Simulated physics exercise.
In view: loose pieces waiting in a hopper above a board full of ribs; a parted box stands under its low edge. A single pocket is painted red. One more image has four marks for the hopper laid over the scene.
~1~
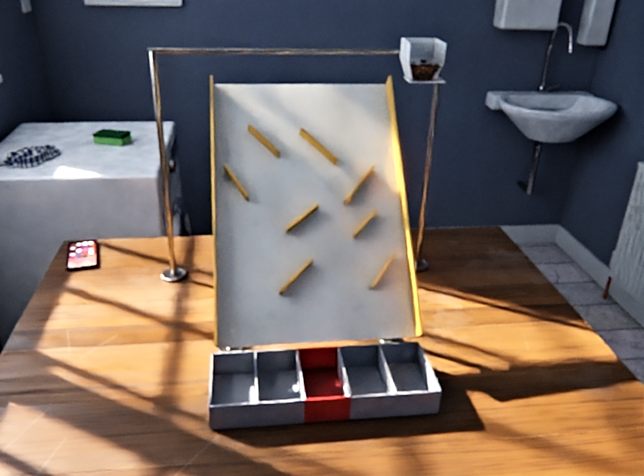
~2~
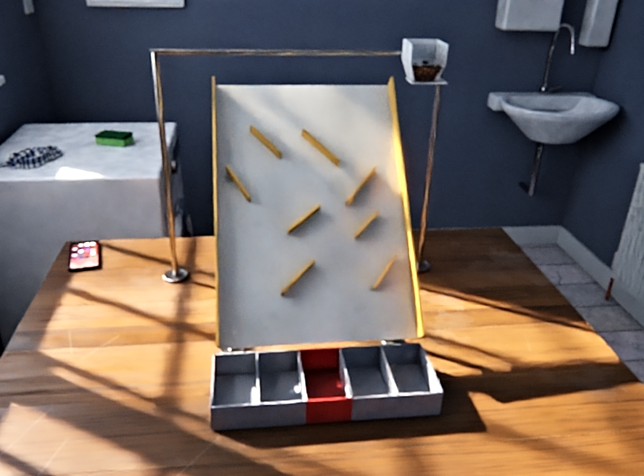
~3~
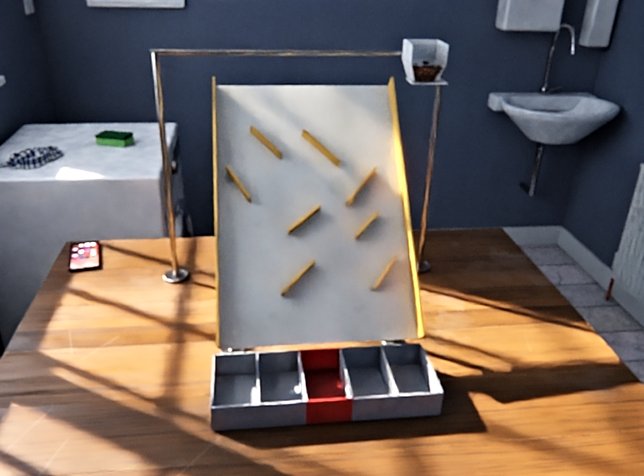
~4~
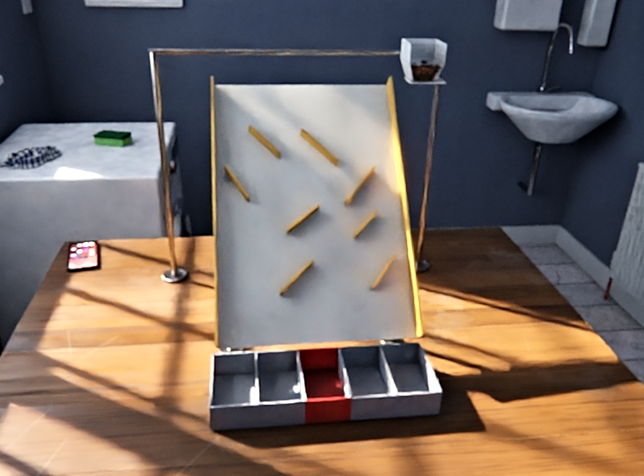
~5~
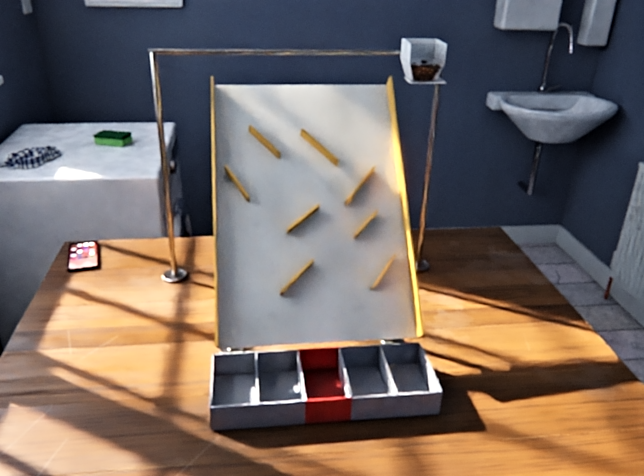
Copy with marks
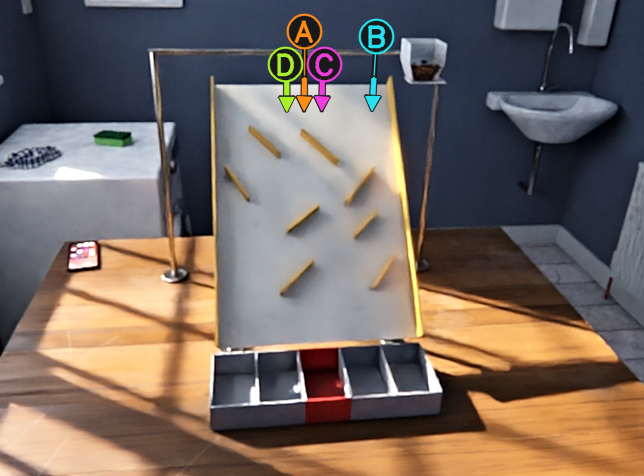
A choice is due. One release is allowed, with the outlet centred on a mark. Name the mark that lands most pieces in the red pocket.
Take C.
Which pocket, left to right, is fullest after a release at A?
The third from the left.
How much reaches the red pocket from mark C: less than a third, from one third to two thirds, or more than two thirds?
Mark C gives more than two thirds.
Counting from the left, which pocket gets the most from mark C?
The third.
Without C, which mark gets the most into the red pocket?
A.
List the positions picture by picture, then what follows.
The first frame shows hopper at (421, 70), black beans, door shut.
The second frame shows ribs (251, 125) to (281, 154), (303, 129) to (340, 161), (227, 165) to (250, 198).
The third frame shows ribs (348, 201) to (377, 166), (289, 229) to (321, 205), (357, 235) to (379, 210).
The fourth frame shows ribs (281, 292) to (313, 259), (373, 287) to (395, 254).
The fifth frame shows red pocket at (328, 409), number 3 of 5 from the left.
On the marked copy, mark A meets the board at (304, 105); mark B meets the board at (372, 105); mark C meets the board at (321, 105); mark D meets the board at (286, 106).
For mark A, about half in the red pocket, about a third in other pockets, a small part held on the board.
For mark B, about a quarter in the red pocket, most in other pockets.
For mark C, most in the red pocket, a small part in other pockets.
For mark D, a small part in the red pocket, most in other pockets, a small part held on the board.
